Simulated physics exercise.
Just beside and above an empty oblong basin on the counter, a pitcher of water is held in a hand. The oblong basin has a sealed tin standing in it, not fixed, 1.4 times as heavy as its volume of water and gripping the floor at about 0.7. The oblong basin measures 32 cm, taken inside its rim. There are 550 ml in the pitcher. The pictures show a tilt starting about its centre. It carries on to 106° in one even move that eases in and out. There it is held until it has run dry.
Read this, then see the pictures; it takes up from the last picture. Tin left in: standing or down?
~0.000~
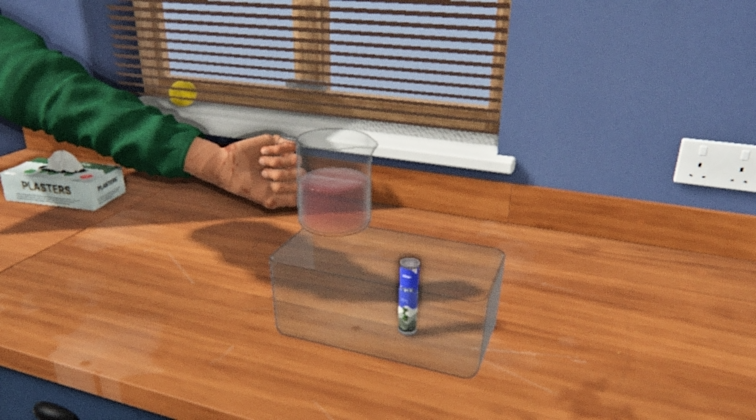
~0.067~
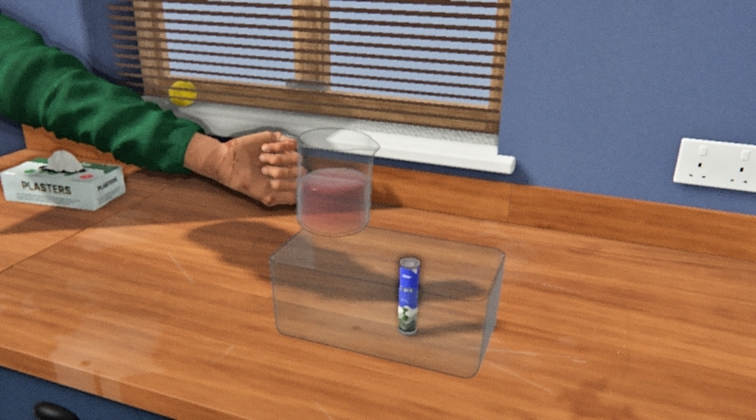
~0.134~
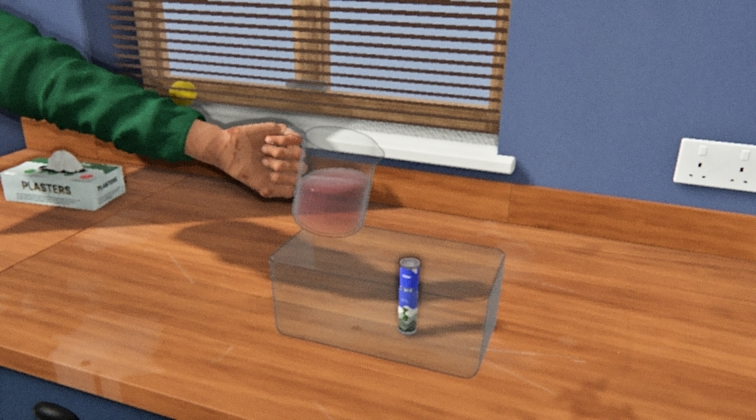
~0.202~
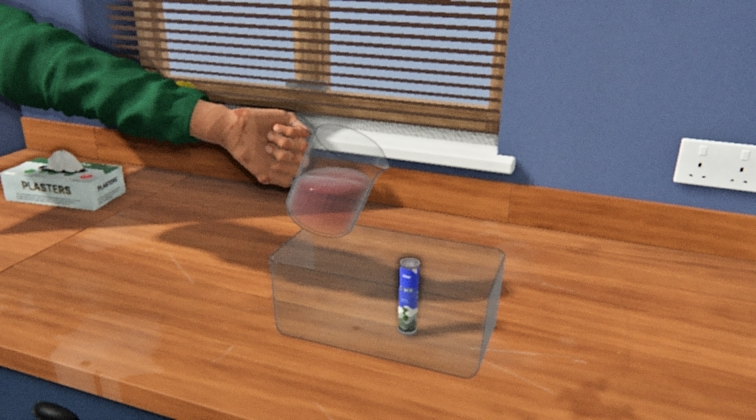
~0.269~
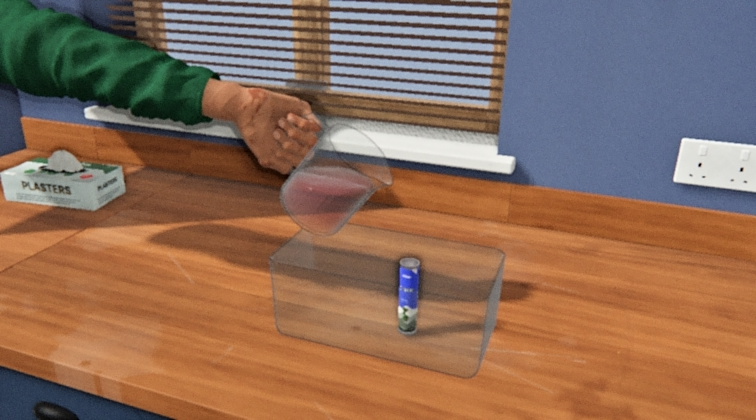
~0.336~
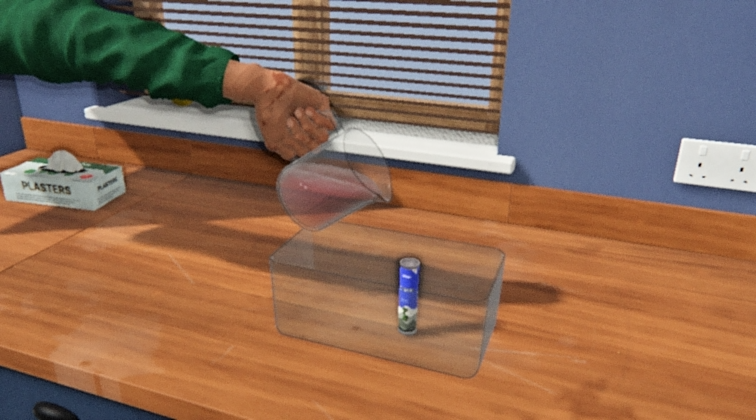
Down.
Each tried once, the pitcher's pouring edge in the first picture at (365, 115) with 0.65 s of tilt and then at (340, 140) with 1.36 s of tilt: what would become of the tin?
The tin overturns the first time and stays vertical the second time.
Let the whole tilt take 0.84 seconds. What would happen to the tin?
The tin tumbles.
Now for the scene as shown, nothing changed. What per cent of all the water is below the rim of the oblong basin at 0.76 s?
About 72 %.
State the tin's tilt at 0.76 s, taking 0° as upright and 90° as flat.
Lean: Around 15° from upright.
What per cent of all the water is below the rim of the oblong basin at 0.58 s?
Fraction in basin: Approx. 18%.
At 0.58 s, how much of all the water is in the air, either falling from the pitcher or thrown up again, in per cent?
Near 20 per cent at that time.
Then, 0.58 s in, the tilt is 102° and 62 per cent is still to pour; the tin stands where it began.
Then, 0.76 s in, the tilt is 106° and 20 per cent is still to pour; the tin leans 16°.
Then, 0.95 s in, the tilt is 106° and 4 per cent is still to pour; the tin lies on its side.
Then, 1.16 s in, the tilt is 106° and 1 per cent is still to pour; the tin lies on its side.
Finally, the tin lies on its side.
